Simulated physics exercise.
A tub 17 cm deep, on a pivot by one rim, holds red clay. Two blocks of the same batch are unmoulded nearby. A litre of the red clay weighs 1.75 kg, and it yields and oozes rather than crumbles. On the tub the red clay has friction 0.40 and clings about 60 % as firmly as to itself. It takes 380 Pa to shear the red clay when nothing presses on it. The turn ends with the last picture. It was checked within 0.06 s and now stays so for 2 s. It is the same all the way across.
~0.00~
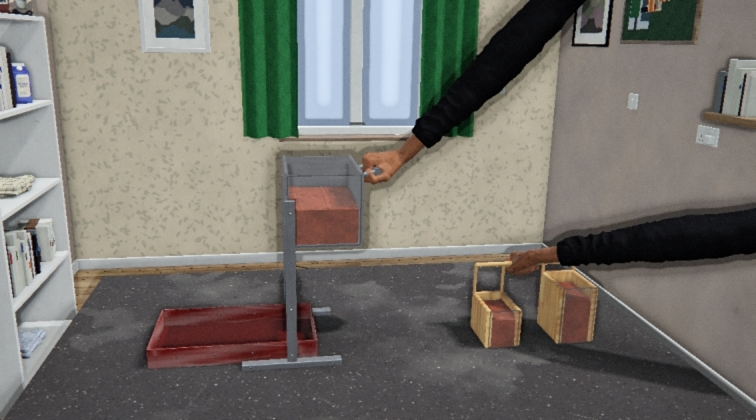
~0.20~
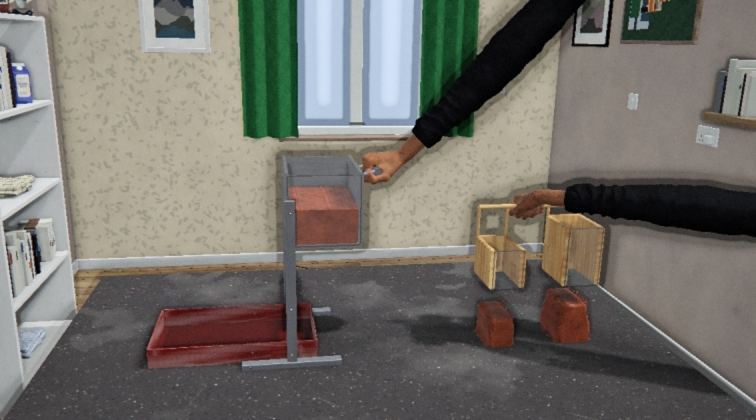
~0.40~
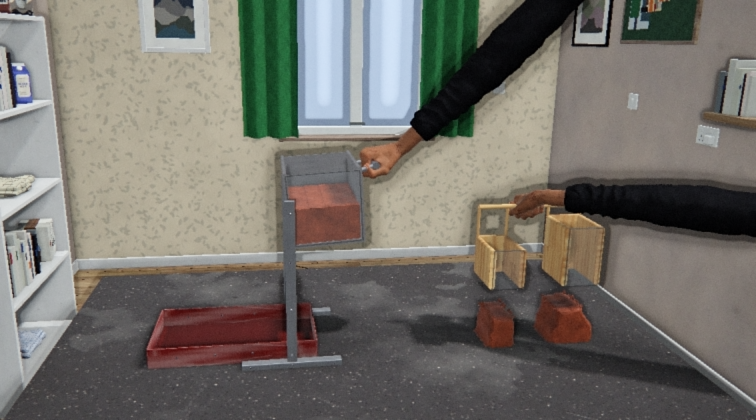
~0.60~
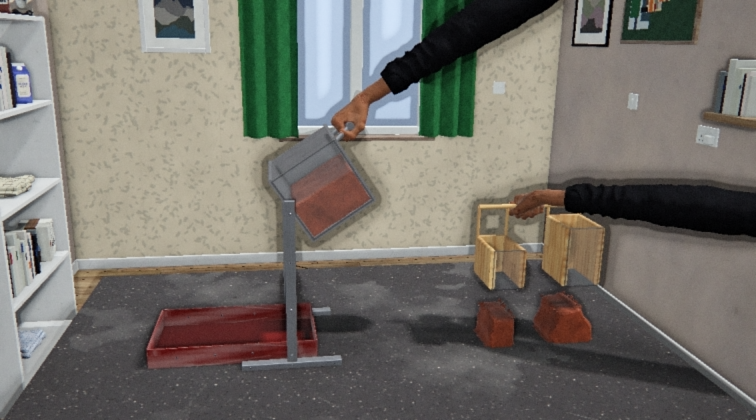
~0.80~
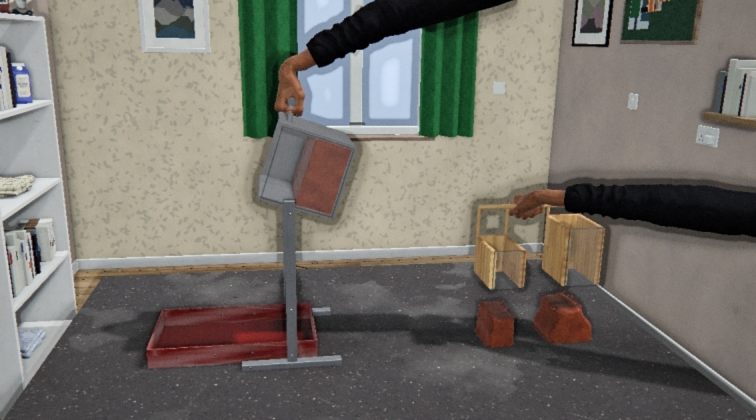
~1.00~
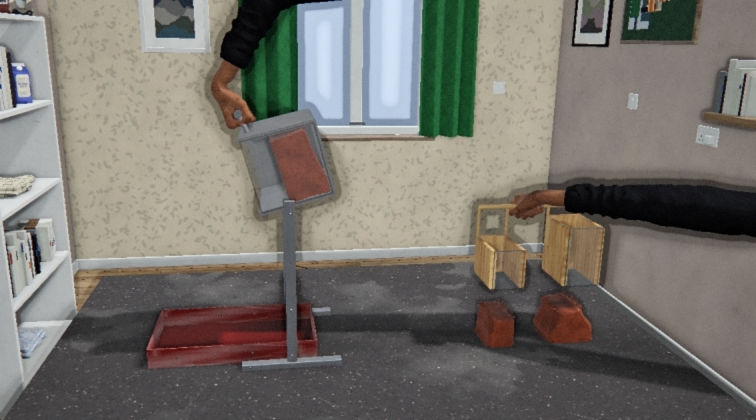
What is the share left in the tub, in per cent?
Close to 53 per cent.
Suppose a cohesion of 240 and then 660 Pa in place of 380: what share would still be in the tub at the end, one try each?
In turn about 45 %, 50 %.
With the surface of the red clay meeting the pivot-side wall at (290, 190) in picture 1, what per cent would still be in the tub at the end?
It would be near 35 %.
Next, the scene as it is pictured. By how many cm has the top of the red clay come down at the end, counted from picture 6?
Roughly 10 cm.
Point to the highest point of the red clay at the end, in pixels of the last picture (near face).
At about (305, 174).
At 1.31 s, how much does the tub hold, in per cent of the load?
Near 55 %.
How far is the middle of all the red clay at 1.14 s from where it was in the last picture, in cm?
Roughly 7 cm.
After 1.14 s, the tub is at 105 degrees and holds 95 %.
After 1.31 s, the tub is at 105 degrees and holds 53 %.
After 1.48 s, the tub is at 105 degrees and holds 53 %.
After 1.65 s, the tub is at 105 degrees and holds 53 %.
After 3.00 s, the tub is at 105 degrees and holds 53 %.
